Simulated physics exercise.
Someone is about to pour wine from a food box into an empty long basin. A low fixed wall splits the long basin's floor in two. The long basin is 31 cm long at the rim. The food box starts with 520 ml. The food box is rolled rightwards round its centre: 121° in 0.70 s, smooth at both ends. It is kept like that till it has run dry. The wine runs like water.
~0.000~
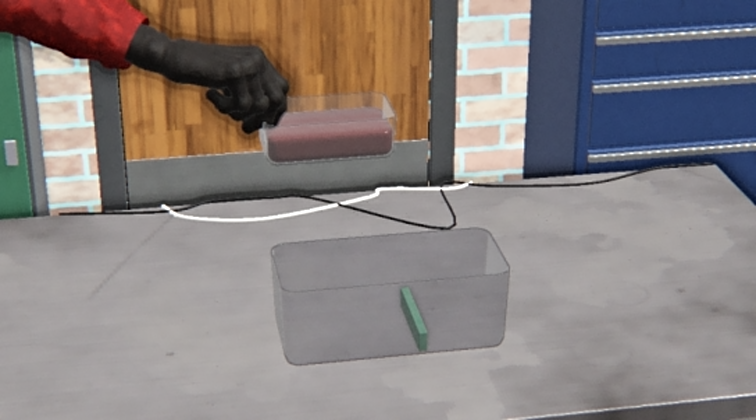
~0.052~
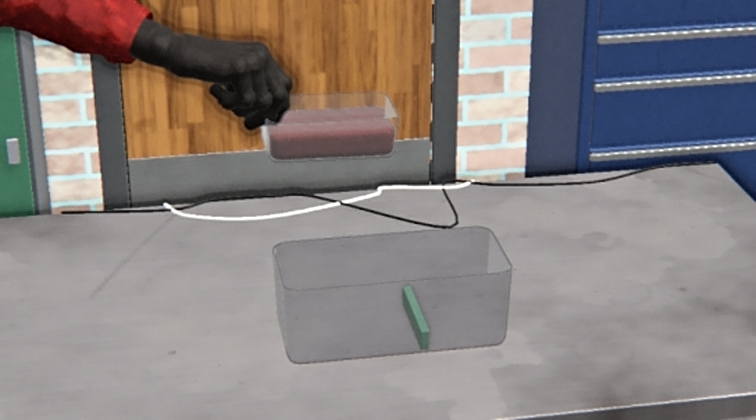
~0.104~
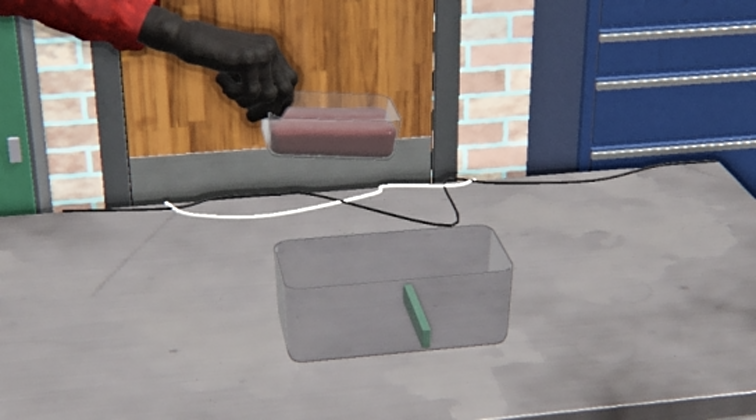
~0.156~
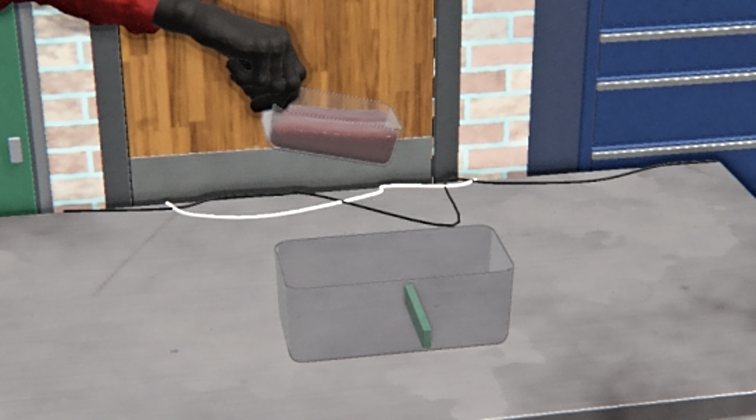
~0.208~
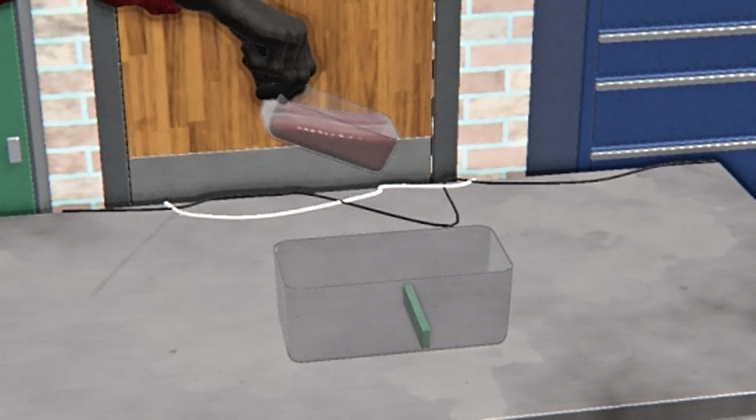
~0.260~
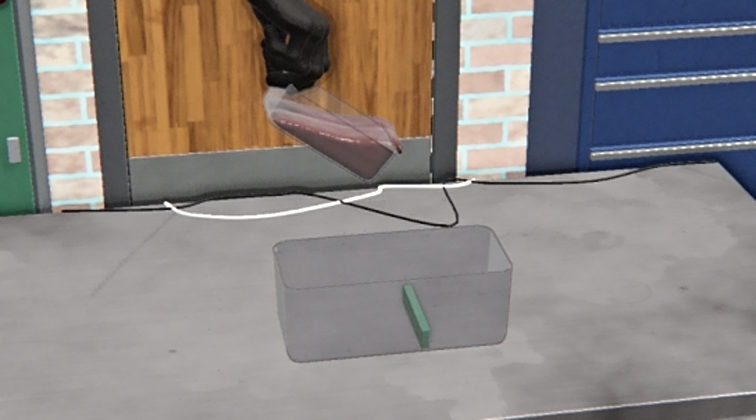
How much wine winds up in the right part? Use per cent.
About 53 per cent.
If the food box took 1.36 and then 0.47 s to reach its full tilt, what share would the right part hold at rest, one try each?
In turn about 60 and 45 per cent.
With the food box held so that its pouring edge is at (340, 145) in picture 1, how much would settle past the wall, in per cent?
Then about 25 per cent.
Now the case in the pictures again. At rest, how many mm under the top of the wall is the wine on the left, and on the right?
Some 20 mm on the left and 10 mm on the right.
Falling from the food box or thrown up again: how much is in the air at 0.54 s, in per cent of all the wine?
About 44 per cent.
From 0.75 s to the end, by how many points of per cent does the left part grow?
Some 14 per cent.
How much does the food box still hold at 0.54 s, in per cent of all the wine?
About 4 per cent.
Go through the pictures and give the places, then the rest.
In the first picture, it leans 0°; its right rim is at (390, 106); the wine meets the walls at (263, 127) and (387, 117); the long basin's rim runs from (276, 270) to (499, 251); the wall's top is at (414, 311).
In the second picture, it leans 2°; its right rim is at (393, 106); the wine meets the walls at (265, 123) and (390, 117).
In the third picture, it leans 6°; its right rim is at (395, 110); the wine meets the walls at (267, 120) and (391, 118).
In the fourth picture, it leans 14°; its right rim is at (397, 118); the wine meets the walls at (268, 116) and (393, 120).
In the fifth picture, it leans 25°; its right rim is at (395, 130); the wine meets the walls at (266, 113) and (394, 124).
In the sixth picture, it leans 37°; its right rim is at (391, 143); the wine meets the walls at (268, 108) and (378, 128); 7 per cent is over the edge.
Then, 0.54 s in, the tilt is 106° and 4 per cent is still to pour, 1 is left of the wall and 49 right of it.
Then, 0.75 s in, the tilt is 121° and 0 per cent is still to pour, 24 is left of the wall and 59 right of it.
Then, 0.96 s in, the tilt is 121° and 0 per cent is still to pour, 35 is left of the wall and 57 right of it.
Then, 1.20 s in, the tilt is 121° and 0 per cent is still to pour, 39 is left of the wall and 53 right of it.
Finally, 39 per cent lies left of the wall, 53 right of it and 8 outside.
